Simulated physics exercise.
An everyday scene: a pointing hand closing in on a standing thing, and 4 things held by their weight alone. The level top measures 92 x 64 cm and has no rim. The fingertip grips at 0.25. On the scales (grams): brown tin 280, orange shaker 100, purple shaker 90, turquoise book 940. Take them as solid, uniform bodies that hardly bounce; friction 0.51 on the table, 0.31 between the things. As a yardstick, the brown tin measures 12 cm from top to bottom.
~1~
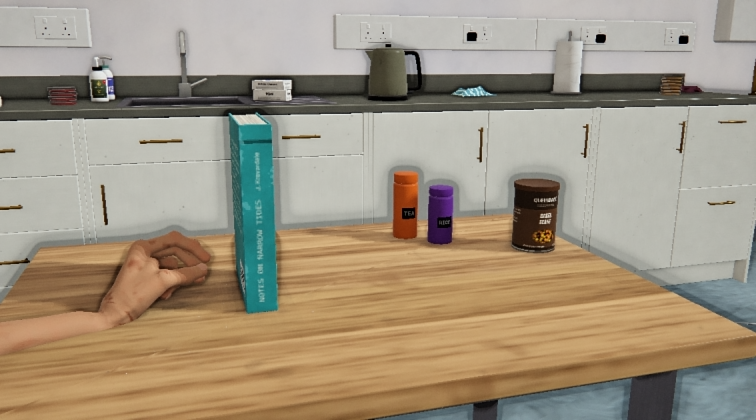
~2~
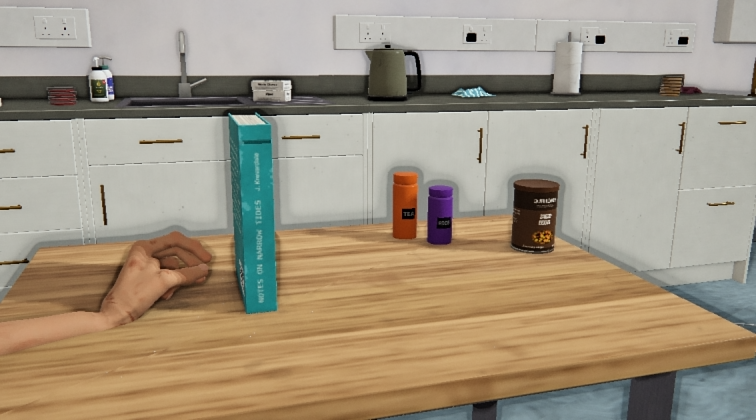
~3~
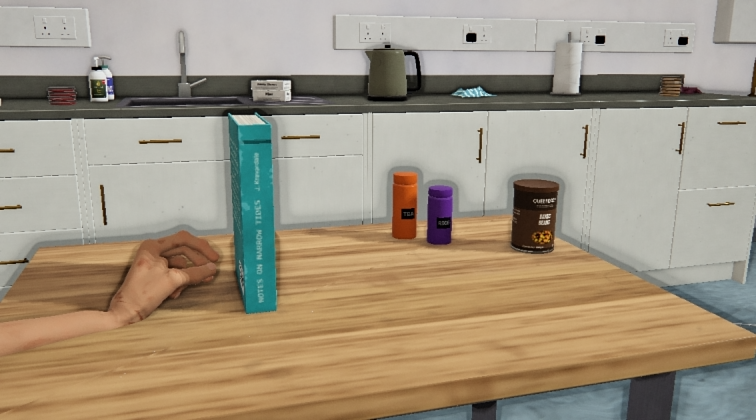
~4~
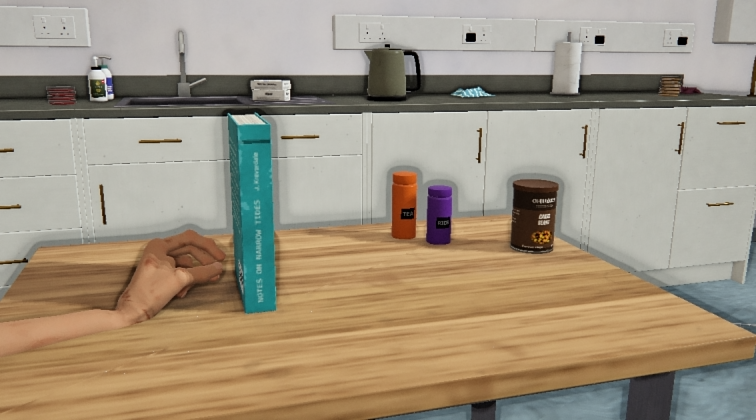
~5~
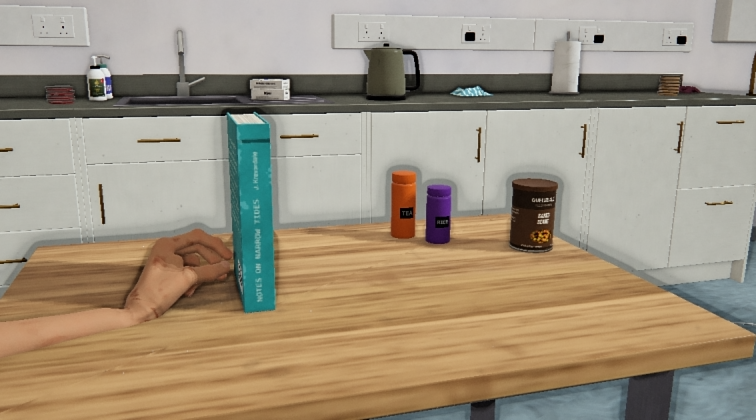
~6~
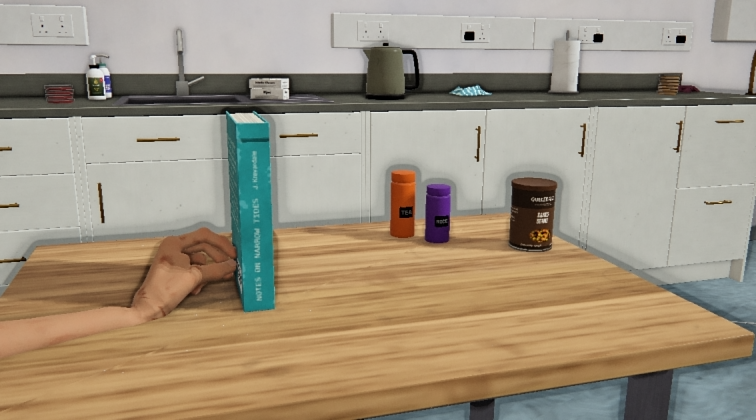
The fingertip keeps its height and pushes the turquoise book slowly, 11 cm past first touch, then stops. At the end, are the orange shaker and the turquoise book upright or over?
The orange shaker keeps standing; the turquoise book topples.
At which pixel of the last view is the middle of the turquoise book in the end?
Near (367, 266).
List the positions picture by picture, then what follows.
In the first frame, hand has come 0 cm; turquoise book (252, 207); orange shaker (406, 205).
In the second frame, hand has come 0 cm; turquoise book (252, 208); brown tin (534, 216).
In the third frame, hand has come 1 cm; turquoise book (251, 208); brown tin (534, 216).
In the fourth frame, hand has come 2 cm; turquoise book (251, 207); brown tin (534, 216).
In the fifth frame, hand has come 3 cm; turquoise book (250, 207); brown tin (533, 215).
In the sixth frame, hand has come 4 cm; turquoise book (249, 206); orange shaker (403, 204).
Then, 0.40 s on from there, hand has come 8 cm; turquoise book 20° off upright near (291, 204).
Then, 0.60 s on from there, hand has come 9 cm; turquoise book 70° off upright near (352, 241).
Then, 0.70 s on from there, hand has come 10 cm; turquoise book on its side near (366, 266).
In the end, toppled on the table, turquoise book; the other 3 under 5 cm from the start. At the end, from the last picture's camera, orange shaker near (403, 204), turquoise book near (366, 266).
